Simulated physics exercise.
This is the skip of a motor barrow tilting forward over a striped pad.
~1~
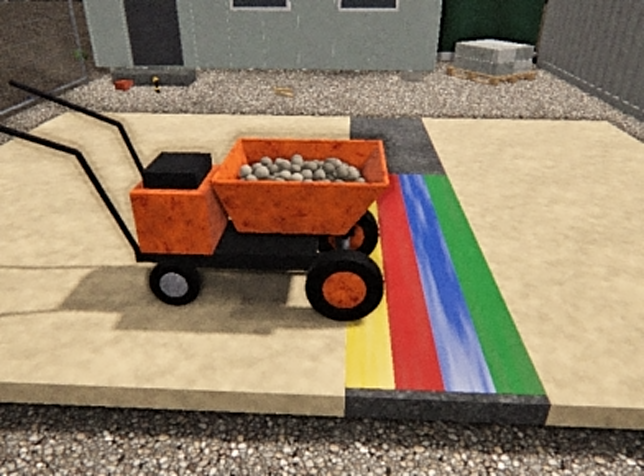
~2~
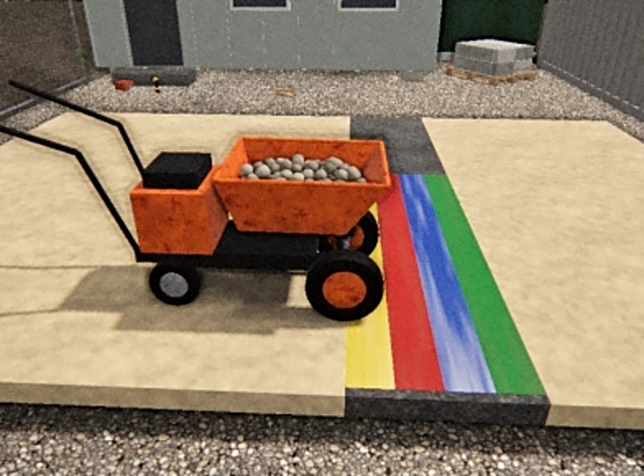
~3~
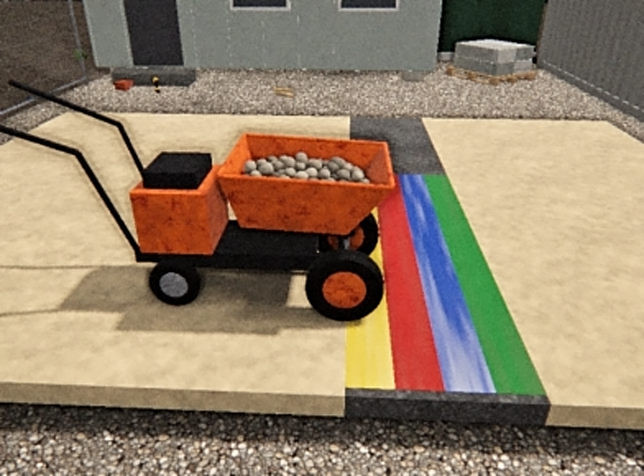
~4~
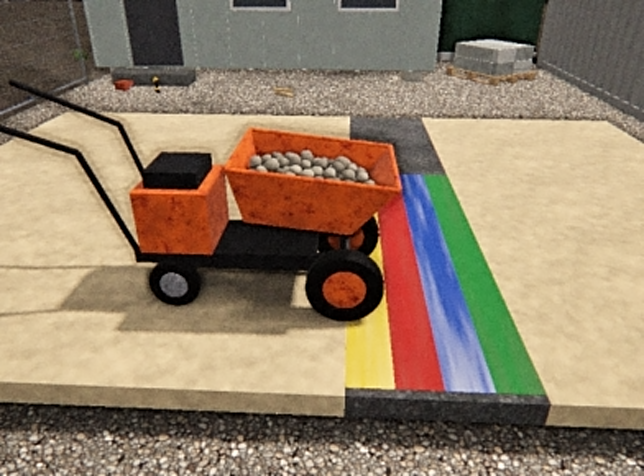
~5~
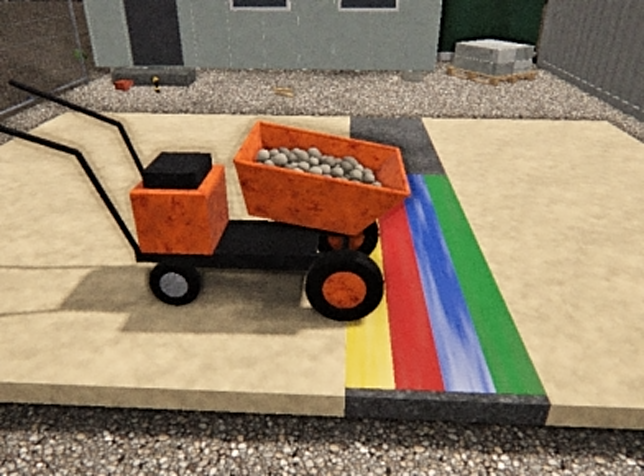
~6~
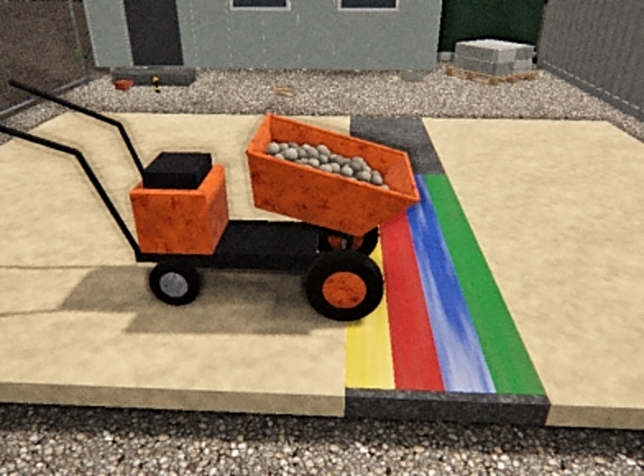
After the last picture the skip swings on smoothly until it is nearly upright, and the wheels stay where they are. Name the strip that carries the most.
The green one gets the largest share.
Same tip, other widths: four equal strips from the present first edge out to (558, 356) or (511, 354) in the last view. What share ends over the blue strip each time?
The first gives 30 %, the second 10 %.
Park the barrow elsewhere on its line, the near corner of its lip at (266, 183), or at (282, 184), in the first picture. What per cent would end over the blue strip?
Near 20 % and 20 %.
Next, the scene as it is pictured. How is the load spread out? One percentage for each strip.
About: Yellow strip 0, red strip 0, blue strip 20, green strip 40 per cent.
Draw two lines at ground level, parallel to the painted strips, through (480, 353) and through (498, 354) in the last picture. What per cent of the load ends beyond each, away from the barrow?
Near 80 % and 60 %.
Soon after the last picture, skip tipped steeply; all in the skip.
A little later, skip tipped right over; most in the skip; a stray few over the blue strip; about a quarter over the green strip; a stray few falling; a stray few off the paint.
Later still, skip tipped right over; about a quarter in the skip; a small part over the blue strip; about a third over the green strip; about a third off the paint.
By the end, skip tipped right over; a small part in the skip; none over the yellow strip; none over the red strip; about a quarter over the blue strip; about a third over the green strip; about a third off the paint.
